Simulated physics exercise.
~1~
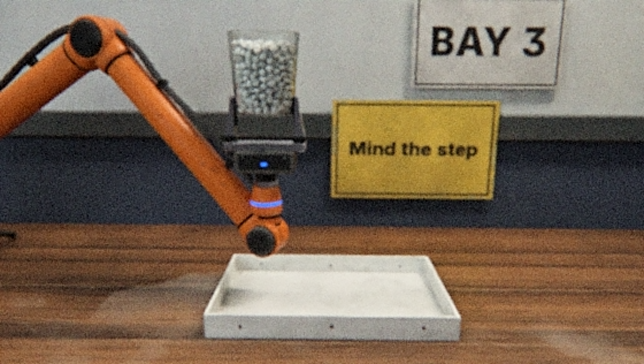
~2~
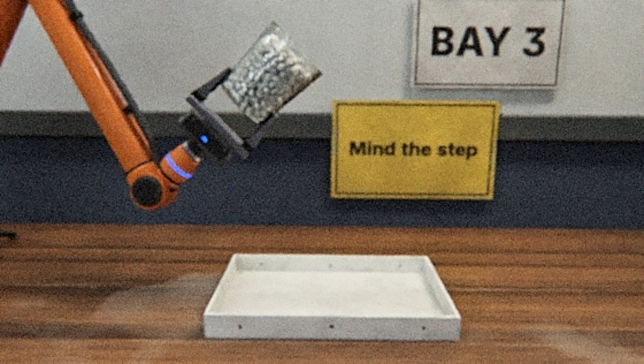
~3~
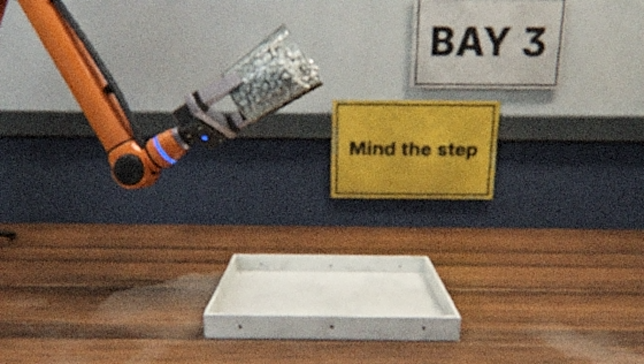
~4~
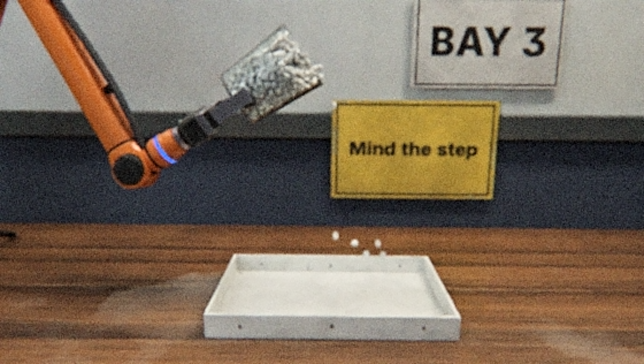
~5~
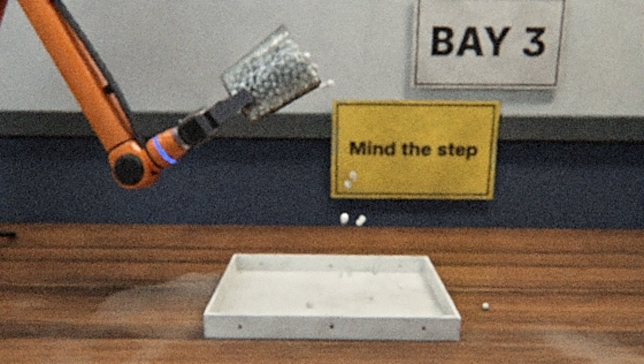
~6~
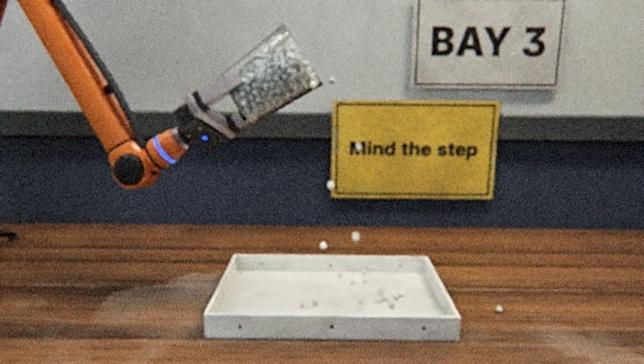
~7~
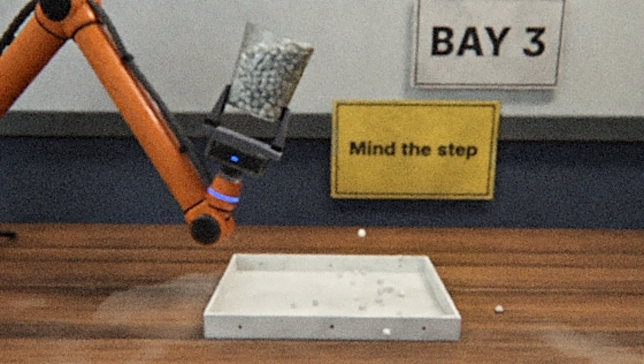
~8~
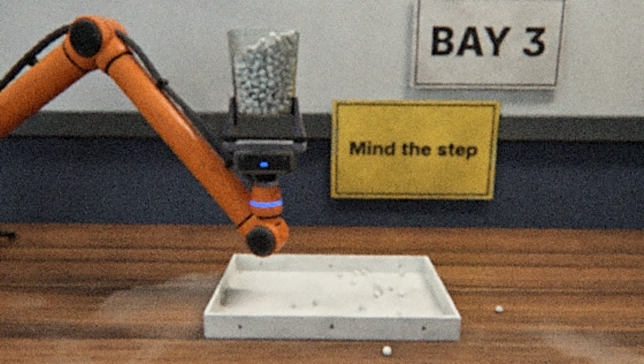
An orange robot arm swung left and tipped a clear cup of pale beads to the right, spilling a small number into a white tray and a few onto the table, then brought the cup back upright, still mostly full.
